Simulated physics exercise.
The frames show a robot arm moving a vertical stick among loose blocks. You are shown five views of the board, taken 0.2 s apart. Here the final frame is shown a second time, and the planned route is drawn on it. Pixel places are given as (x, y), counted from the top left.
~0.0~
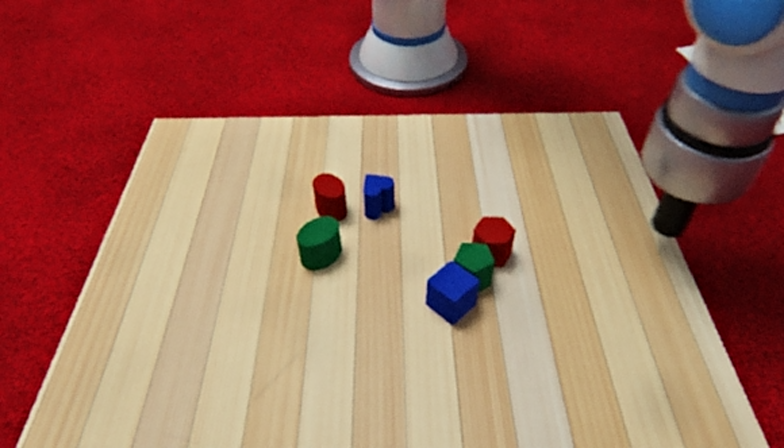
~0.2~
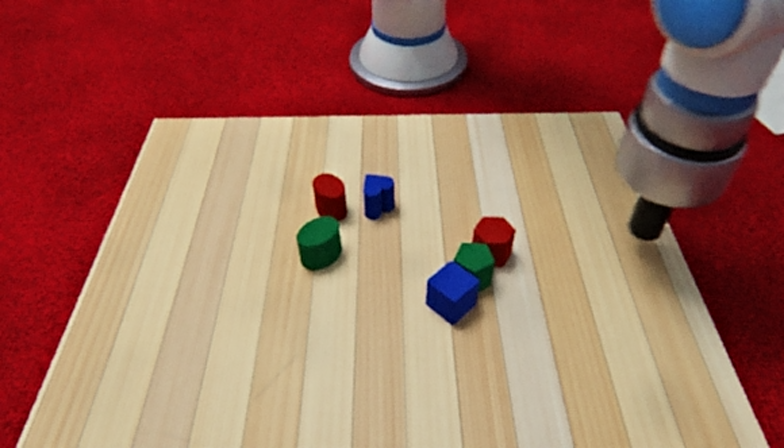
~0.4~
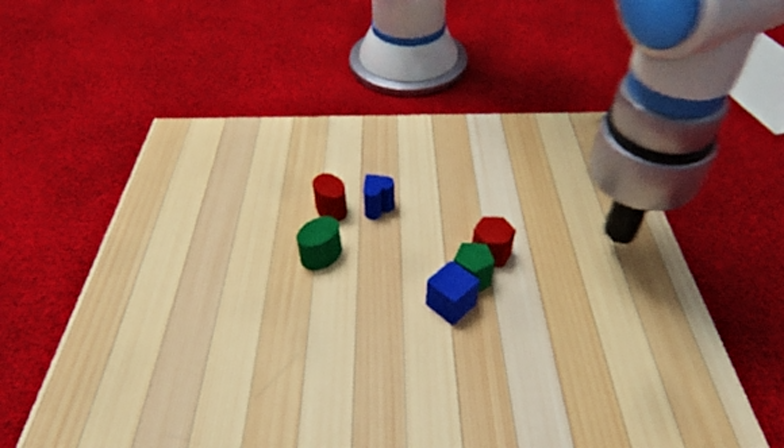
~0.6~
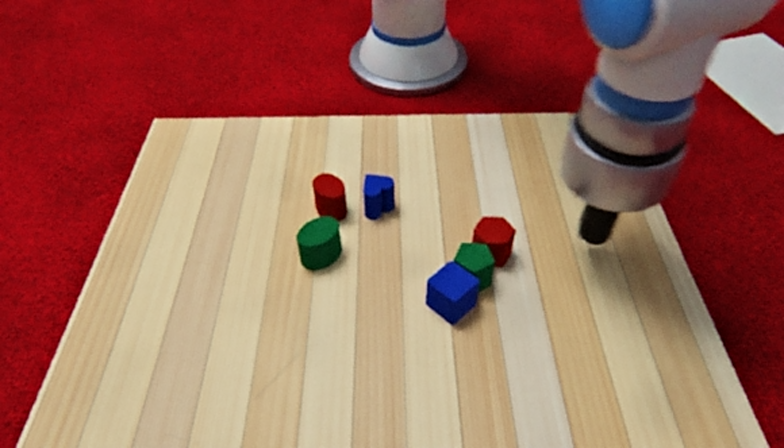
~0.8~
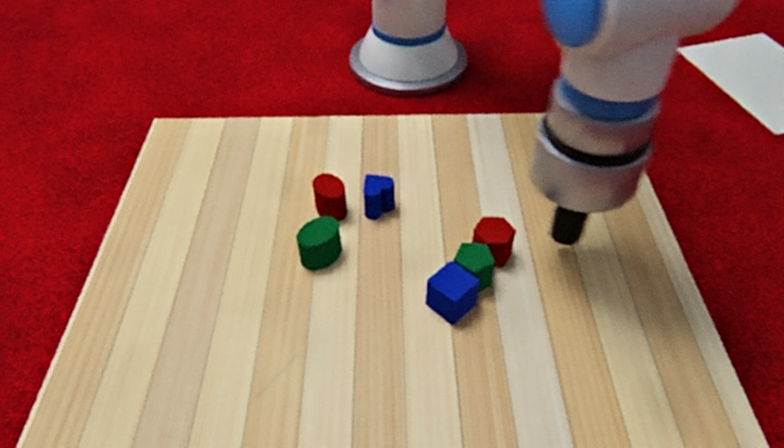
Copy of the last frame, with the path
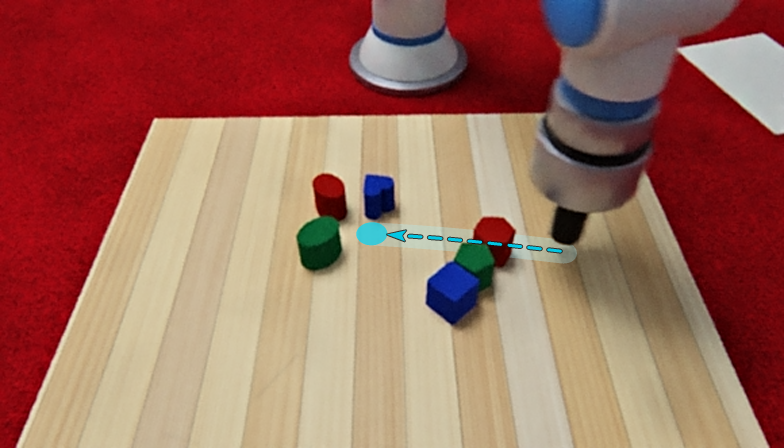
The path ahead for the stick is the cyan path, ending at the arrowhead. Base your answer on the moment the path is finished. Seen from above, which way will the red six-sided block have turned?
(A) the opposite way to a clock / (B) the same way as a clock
It's A.
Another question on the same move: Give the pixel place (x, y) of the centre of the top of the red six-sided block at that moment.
Around pixel (393, 236).
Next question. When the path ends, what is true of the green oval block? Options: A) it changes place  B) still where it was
My answer is option B.
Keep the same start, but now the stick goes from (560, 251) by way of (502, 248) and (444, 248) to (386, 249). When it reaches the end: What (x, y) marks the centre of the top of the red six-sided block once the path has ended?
The point I'd pick in the picture is (351, 225).
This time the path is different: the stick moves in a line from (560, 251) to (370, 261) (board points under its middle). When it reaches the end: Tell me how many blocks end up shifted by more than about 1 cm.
The result: One block.
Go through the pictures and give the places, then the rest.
Lower end of the stick (667, 227), tops of blocks, green oval block (318, 230), blue heart (377, 184), red six-sided block (495, 229), in the first picture.
Stick (644, 231), blocks as before, in the second picture.
Stick (619, 234), blocks as before, in the third picture.
Stick (593, 235), blocks as before, in the fourth picture.
Stick (565, 235), green oval block (318, 230), blue heart (377, 184), red six-sided block (495, 229), in the fifth picture.
The drawn path runs from (560, 251) to (372, 234).
The first path, step by step. One third of the way, stick (498, 228); red six-sided block (466, 228).
Two thirds of the way, stick (434, 222); red six-sided block (413, 234), turned 65° anticlockwise.
At the end, stick (371, 218); green oval block not moved; blue heart not moved; red six-sided block (393, 236), turned 135° anticlockwise.
